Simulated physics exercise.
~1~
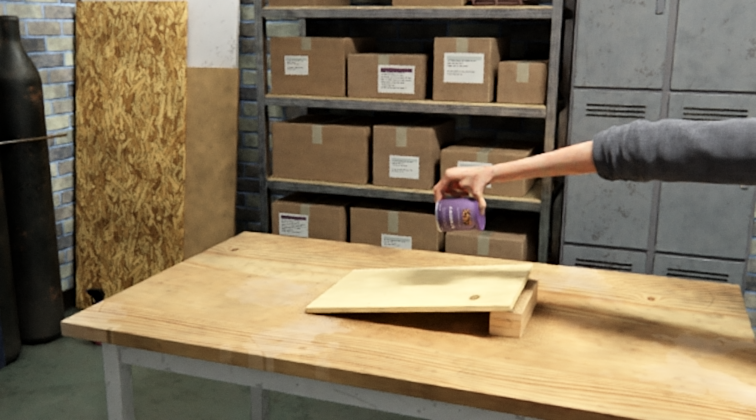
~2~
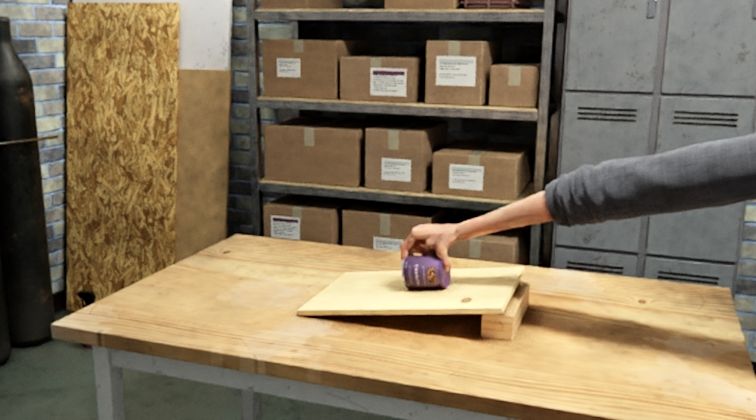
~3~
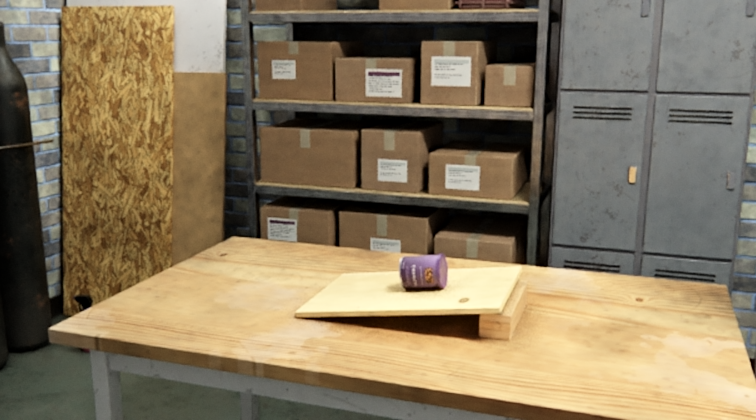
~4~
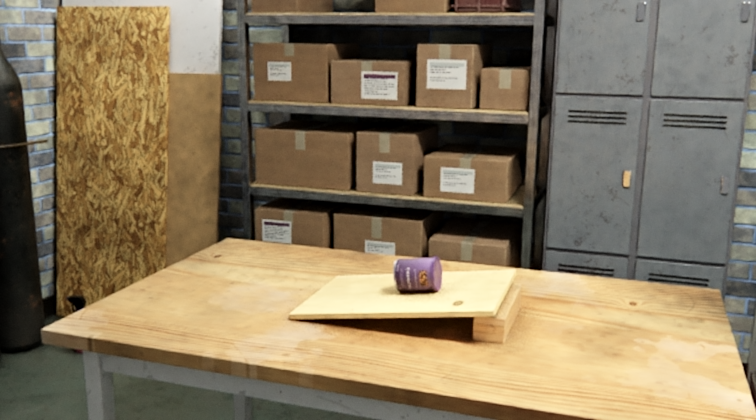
Purple tin being set on its side on a propped-up board by a hand, which withdraws, leaving the tin resting still.
